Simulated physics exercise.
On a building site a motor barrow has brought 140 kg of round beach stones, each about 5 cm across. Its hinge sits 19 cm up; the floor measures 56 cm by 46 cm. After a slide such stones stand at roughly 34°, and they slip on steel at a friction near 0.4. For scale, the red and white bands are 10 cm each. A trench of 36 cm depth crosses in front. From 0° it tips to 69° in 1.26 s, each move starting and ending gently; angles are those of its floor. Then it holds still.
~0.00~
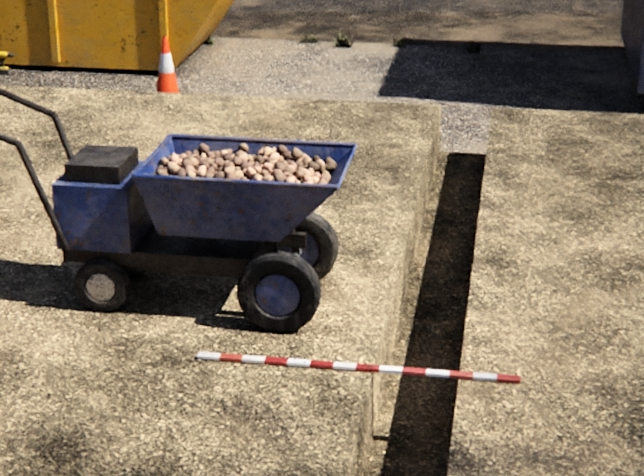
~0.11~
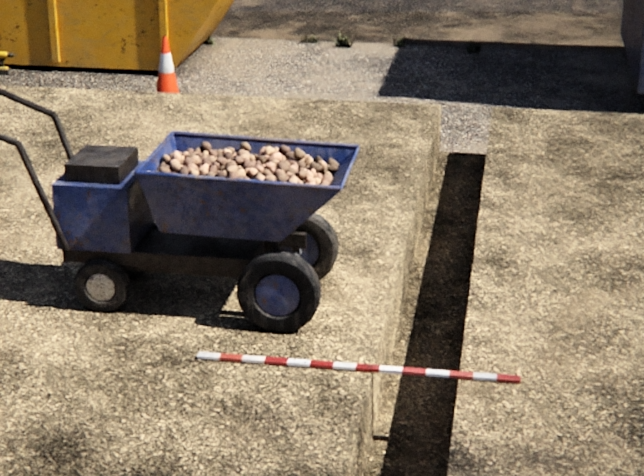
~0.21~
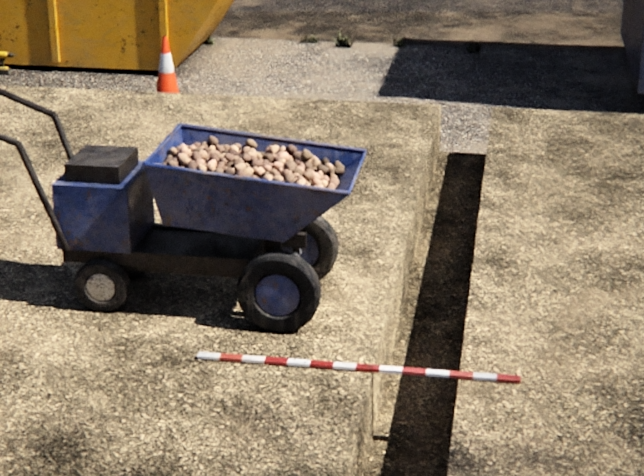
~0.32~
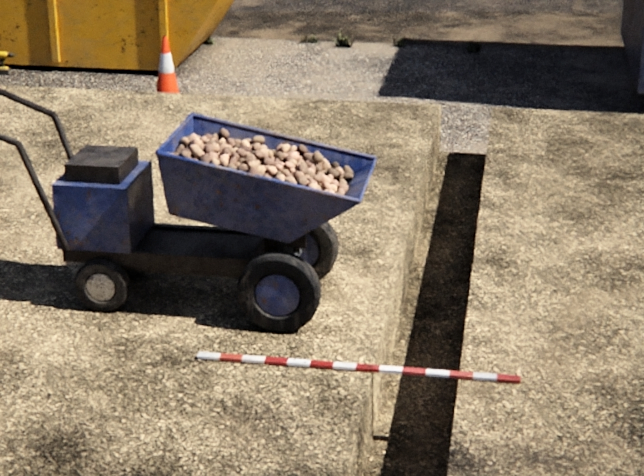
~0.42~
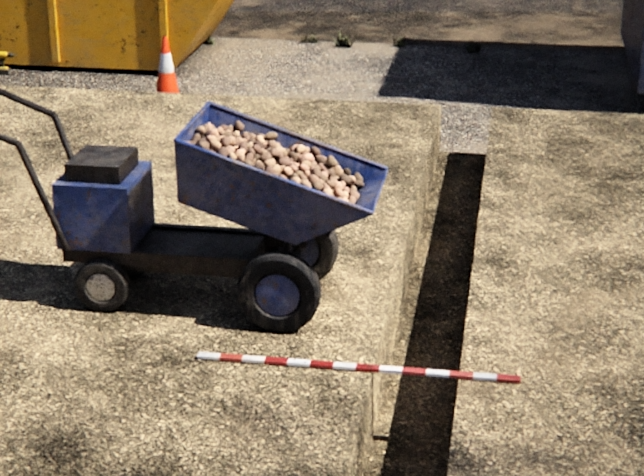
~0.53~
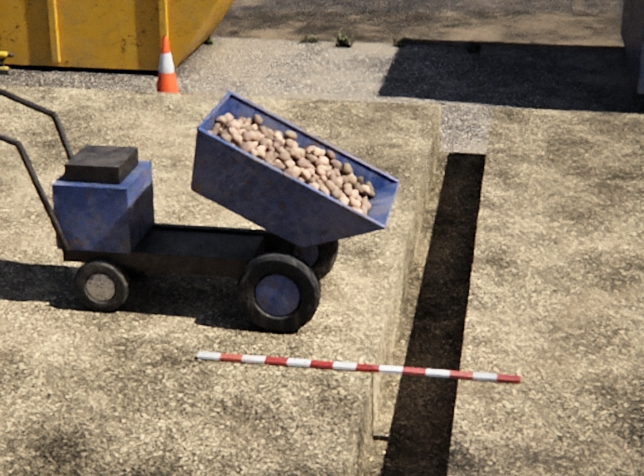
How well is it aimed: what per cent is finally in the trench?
About 72 per cent.
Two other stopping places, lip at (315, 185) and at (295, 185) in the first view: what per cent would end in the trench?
About 95 and 100 per cent.
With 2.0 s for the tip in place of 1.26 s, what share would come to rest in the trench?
It would be near 80 per cent.
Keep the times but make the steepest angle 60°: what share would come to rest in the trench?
It would be near 70 per cent.
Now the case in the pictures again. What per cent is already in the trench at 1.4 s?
Some 40 per cent.
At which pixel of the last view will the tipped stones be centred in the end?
Around (445, 364).
After 0.9 s the floor is at 58°; 99 % in the skip, 1 % in the trench; the foremost stones are at (425, 273).
After 1.4 s the floor is at 69°; 45 % in the skip, 39 % in the trench, 17 % past the trench; the foremost stones are at (546, 315).
After 1.7 s the floor is at 69°; 13 % in the skip, 59 % in the trench, 28 % past the trench; the foremost stones are past the picture's edge.
After 3.7 s the floor is at 69°; 0 % in the skip, 72 % in the trench, 28 % past the trench; the foremost stones are past the picture's edge.
